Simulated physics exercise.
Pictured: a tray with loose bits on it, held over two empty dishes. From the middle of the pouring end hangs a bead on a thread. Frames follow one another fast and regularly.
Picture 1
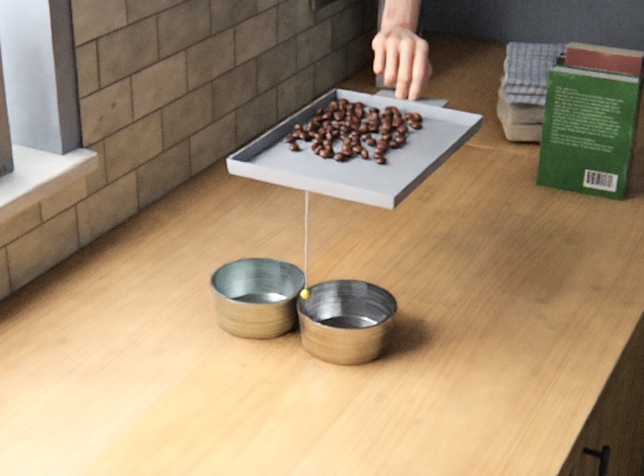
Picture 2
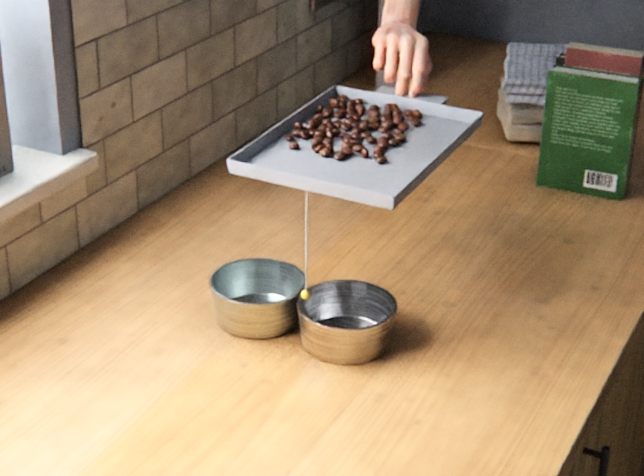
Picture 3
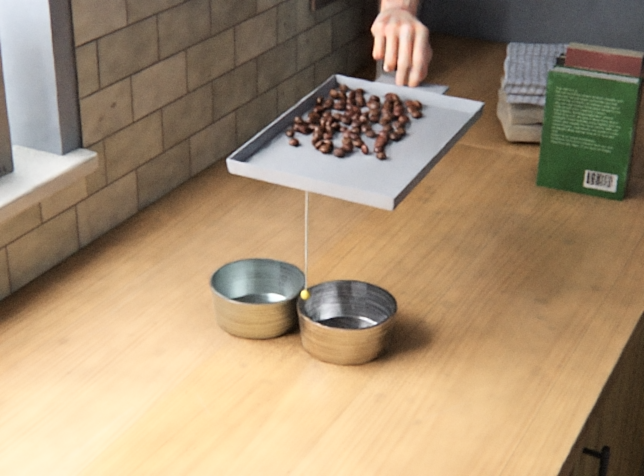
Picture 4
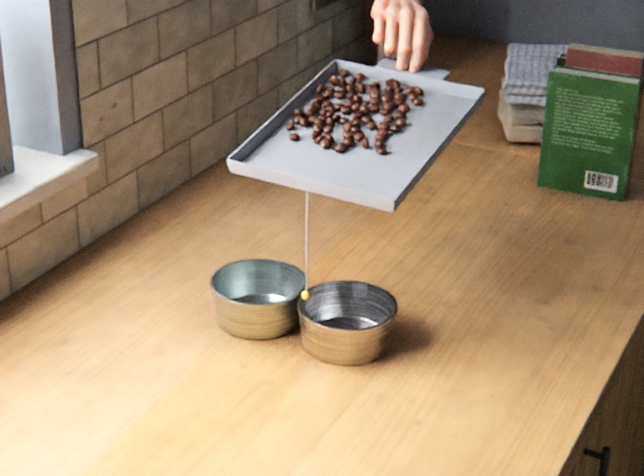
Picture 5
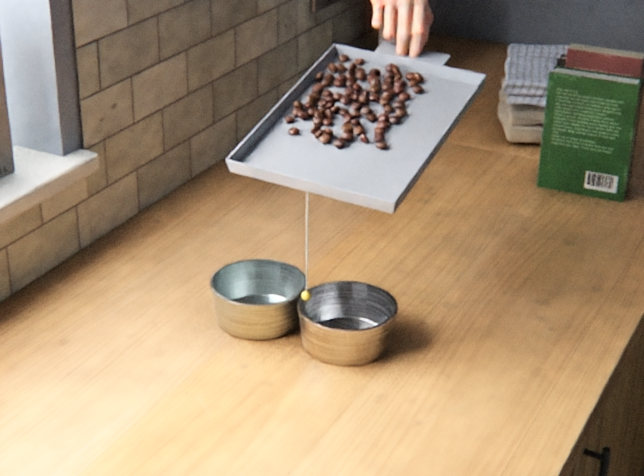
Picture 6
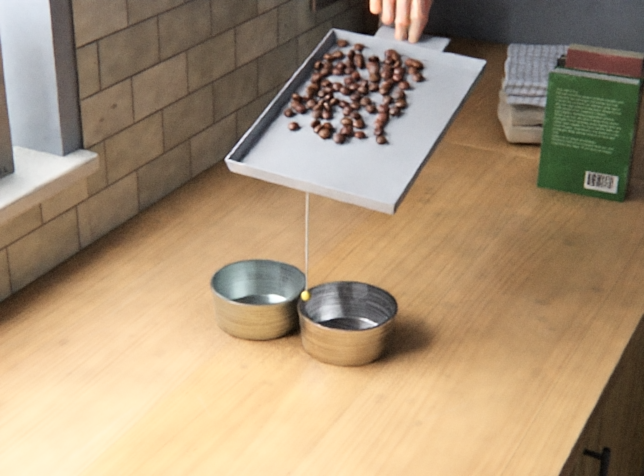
A wooden kitchen counter beside a tiled wall and a window is seen from above at an angle by a still camera. A hand holds a grey tray of small dark brown pieces above two empty round metal dishes, a yellow bead hanging from it on a thread, with a green book at right. The hand steadily raises the tray's far end, the near edge dipping slightly at its right corner.
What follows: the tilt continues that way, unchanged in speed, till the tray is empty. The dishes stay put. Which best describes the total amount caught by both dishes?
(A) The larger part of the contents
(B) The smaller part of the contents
The smaller part of the contents (B).
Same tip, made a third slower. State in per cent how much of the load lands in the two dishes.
About 0 %.
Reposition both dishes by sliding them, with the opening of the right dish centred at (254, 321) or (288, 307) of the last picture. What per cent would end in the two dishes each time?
Close to 40 in a hundred, then close to 30 in a hundred.
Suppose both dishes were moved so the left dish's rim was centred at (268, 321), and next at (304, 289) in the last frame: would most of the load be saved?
Together the dishes get beyond half first, then less than a half.
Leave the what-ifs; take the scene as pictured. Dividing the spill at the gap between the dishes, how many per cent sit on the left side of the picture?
Looks to be around 60 per cent of the spill.
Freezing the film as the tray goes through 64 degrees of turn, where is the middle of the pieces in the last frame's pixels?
The middle of the pieces shows up near (316, 177).
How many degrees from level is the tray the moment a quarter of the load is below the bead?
About 95 degrees.
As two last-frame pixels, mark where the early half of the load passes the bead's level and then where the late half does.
First part (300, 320), rest (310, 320).
Just after the last frame, tray tipped steeply; almost all on the tray; about a tenth in the air.
A moment on, tray tipped past a quarter turn; roughly half on the tray; just a few in the right dish; roughly a third outside both; about a tenth in the air.
Further on, tray tipped past a quarter turn; just a few in the right dish; almost all outside both.
When it is over, tray tipped past a quarter turn; just a few in the right dish; not one in the left dish; almost all outside both.
